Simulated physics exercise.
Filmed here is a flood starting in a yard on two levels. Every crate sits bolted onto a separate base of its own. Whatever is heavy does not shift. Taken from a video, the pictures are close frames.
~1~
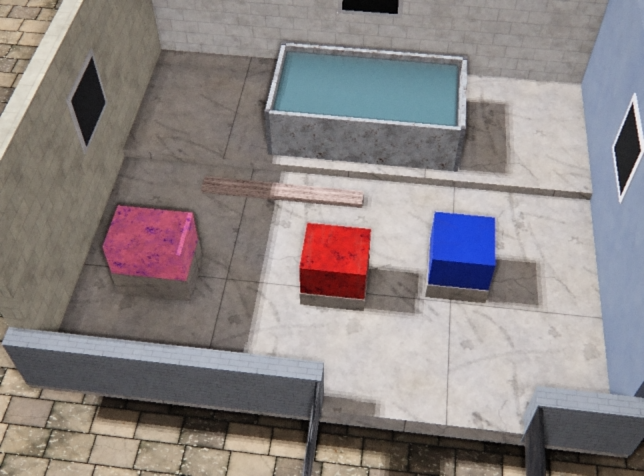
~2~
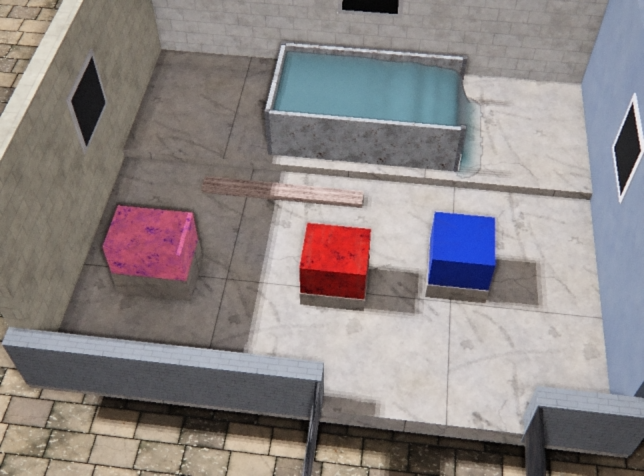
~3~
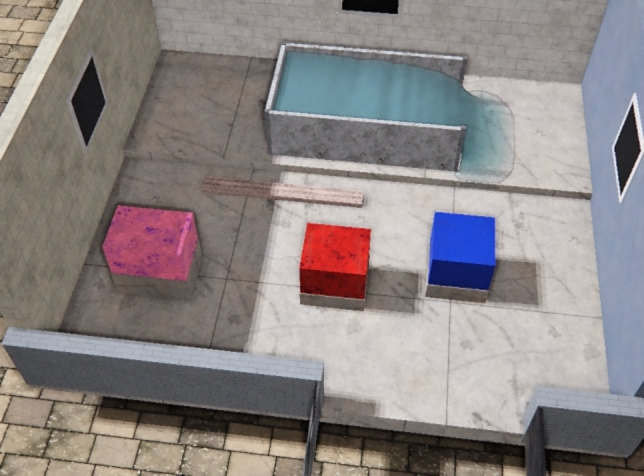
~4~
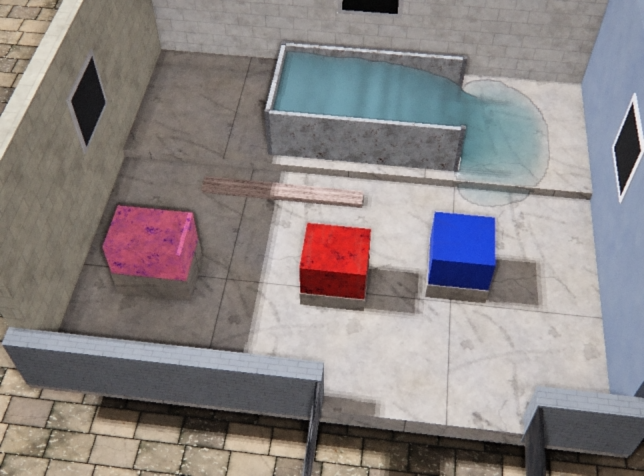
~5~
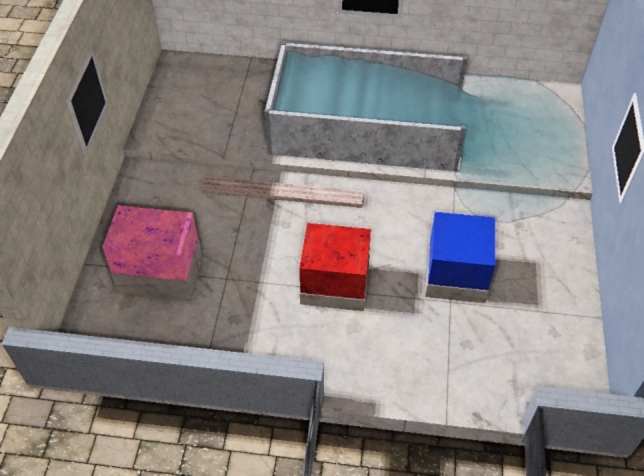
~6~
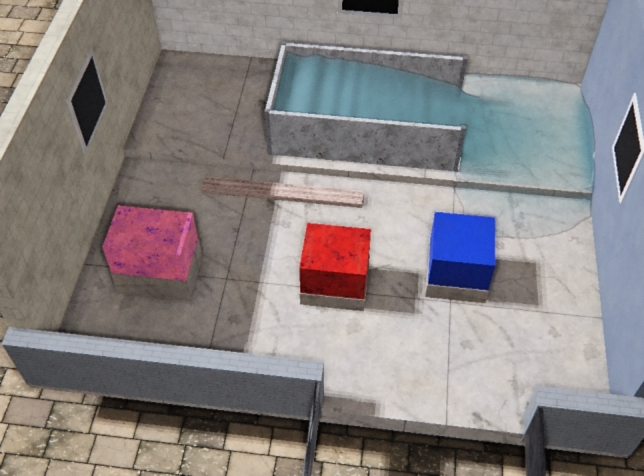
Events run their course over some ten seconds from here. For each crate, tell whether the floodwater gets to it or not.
Crate by crate: Blue crate - not reached; pink crate - not reached; red crate - not reached.
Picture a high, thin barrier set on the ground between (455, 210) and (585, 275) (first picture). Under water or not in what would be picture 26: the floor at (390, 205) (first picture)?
There: Covered.
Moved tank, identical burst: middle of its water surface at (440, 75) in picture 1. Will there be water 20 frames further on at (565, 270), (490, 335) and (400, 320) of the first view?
One after the other: Wet, awash, not flooded.
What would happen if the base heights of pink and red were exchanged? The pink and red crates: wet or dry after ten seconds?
Pink crate untouched, red crate untouched.
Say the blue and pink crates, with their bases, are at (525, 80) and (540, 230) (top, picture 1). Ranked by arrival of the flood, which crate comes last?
Going by the pictures, it's the red-painted one.
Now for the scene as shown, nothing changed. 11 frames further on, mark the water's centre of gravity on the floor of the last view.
Roughly (470, 152) in the last picture.
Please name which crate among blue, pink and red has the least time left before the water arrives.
I'd go with the one in blue.
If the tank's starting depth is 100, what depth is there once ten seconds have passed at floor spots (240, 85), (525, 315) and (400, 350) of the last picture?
In order: About 2, 10 and 4 in a hundred.
A moment on, water covers 20 % of the floor; the blue crate water round its plinth, the pink crate not reached, the red crate not reached.
Next, water covers 25 % of the floor; the blue crate water round its plinth, the pink crate not reached, the red crate not reached.
Then, water covers 40 % of the floor; the blue crate water round its plinth, the pink crate not reached, the red crate not reached.
Later, water covers 70 % of the floor; the blue crate water round its plinth, the pink crate water round its plinth, the red crate water round its plinth.
In the end, water covers 95 % of the floor; the blue crate stayed above the water, the pink crate stayed above the water, the red crate stayed above the water.
